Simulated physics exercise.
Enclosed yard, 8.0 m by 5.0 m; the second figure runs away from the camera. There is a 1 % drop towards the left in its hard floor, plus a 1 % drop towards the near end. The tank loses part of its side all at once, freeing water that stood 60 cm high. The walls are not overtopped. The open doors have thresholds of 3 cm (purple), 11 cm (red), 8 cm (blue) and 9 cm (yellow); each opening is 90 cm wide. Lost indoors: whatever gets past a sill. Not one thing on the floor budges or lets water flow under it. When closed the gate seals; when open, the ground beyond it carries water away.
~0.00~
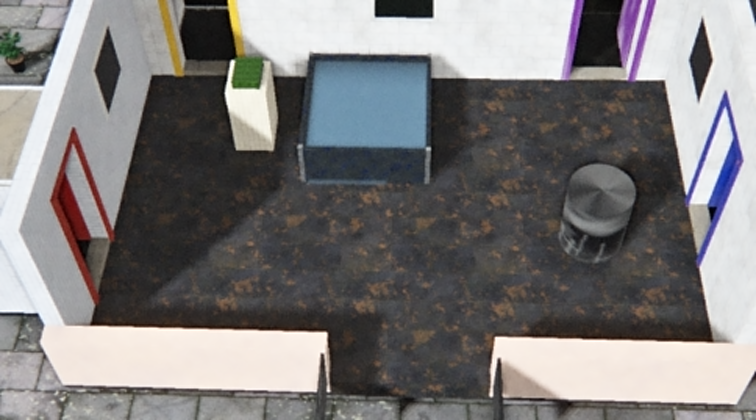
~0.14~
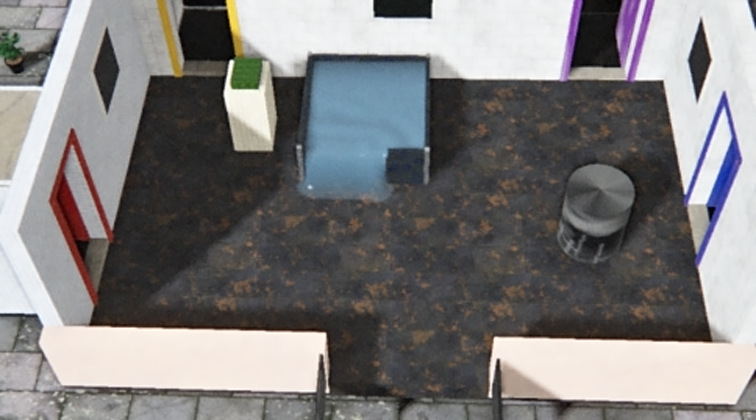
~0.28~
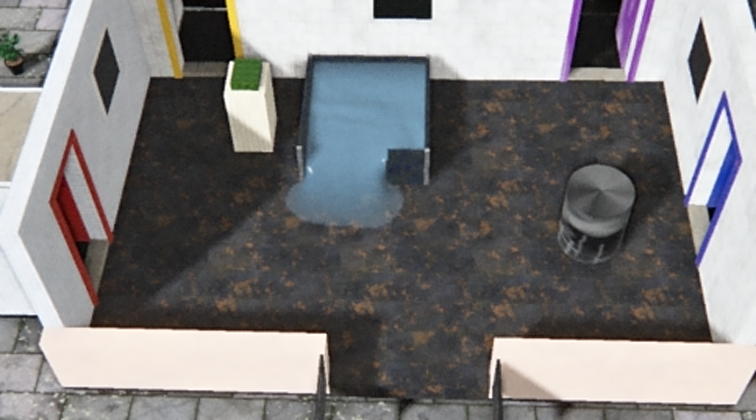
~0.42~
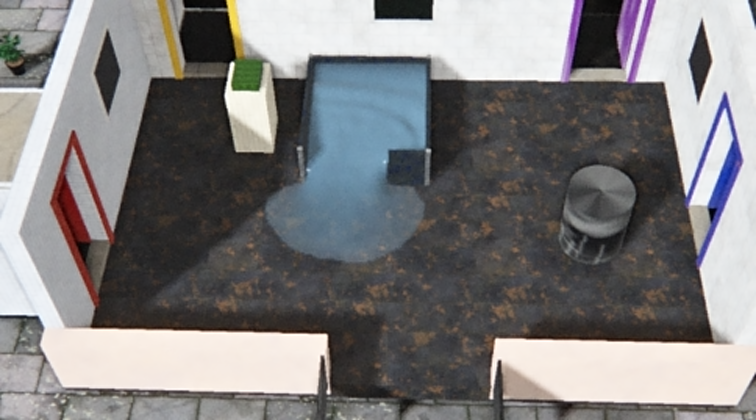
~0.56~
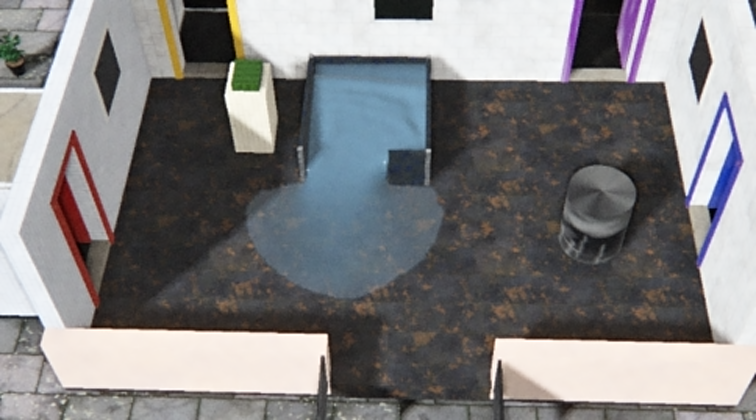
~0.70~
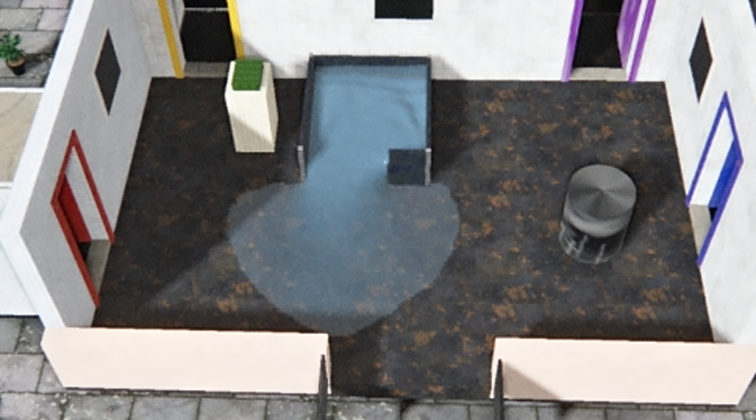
Water pours from the open front of a tank and spreads across the dark floor.
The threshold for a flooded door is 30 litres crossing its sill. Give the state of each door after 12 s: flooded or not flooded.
State after that time: Purple door not flooded, red door not flooded, blue door not flooded, yellow door not flooded.
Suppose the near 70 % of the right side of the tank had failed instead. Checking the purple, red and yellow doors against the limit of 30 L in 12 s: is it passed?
The purple door comes out more than that, the red door less than that and the yellow door less than that.
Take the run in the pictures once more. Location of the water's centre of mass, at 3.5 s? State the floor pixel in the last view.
About (291, 237).
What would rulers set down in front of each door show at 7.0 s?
Purple 0 cm, red 10 cm, blue 0 cm, yellow 9 cm.
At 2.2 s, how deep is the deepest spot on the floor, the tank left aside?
About 44 cm.
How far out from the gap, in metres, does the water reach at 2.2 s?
Roughly 4.4 metres out.
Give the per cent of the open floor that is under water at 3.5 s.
Some 40 per cent of the floor is wet.
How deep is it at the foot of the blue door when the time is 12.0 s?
It comes to near 0.0 cm.
After 1.4 s water covers 30 % of the floor and is deepest (32 cm) near (327, 186); purple door not reached, red door not reached, blue door not reached, yellow door not reached.
After 2.2 s water covers 35 % of the floor and is deepest (44 cm) near (84, 361); purple door not reached, red door 3 cm at the sill, 0 L in, blue door not reached, yellow door not reached.
After 3.5 s water covers 40 % of the floor and is deepest (25 cm) near (84, 361); purple door not reached, red door 12 cm at the sill, 2 L in, blue door not reached, yellow door not reached.
After 7.0 s water covers 55 % of the floor and is deepest (12 cm) near (84, 361); purple door not reached, red door 10 cm at the sill, 6 L in, blue door not reached, yellow door 9 cm at the sill, 6 L in.
After 12.0 s water covers 50 % of the floor and is deepest (10 cm) near (109, 256); purple door not reached, red door 8 cm at the sill, 7 L in, blue door not reached, yellow door 6 cm at the sill, 7 L in.
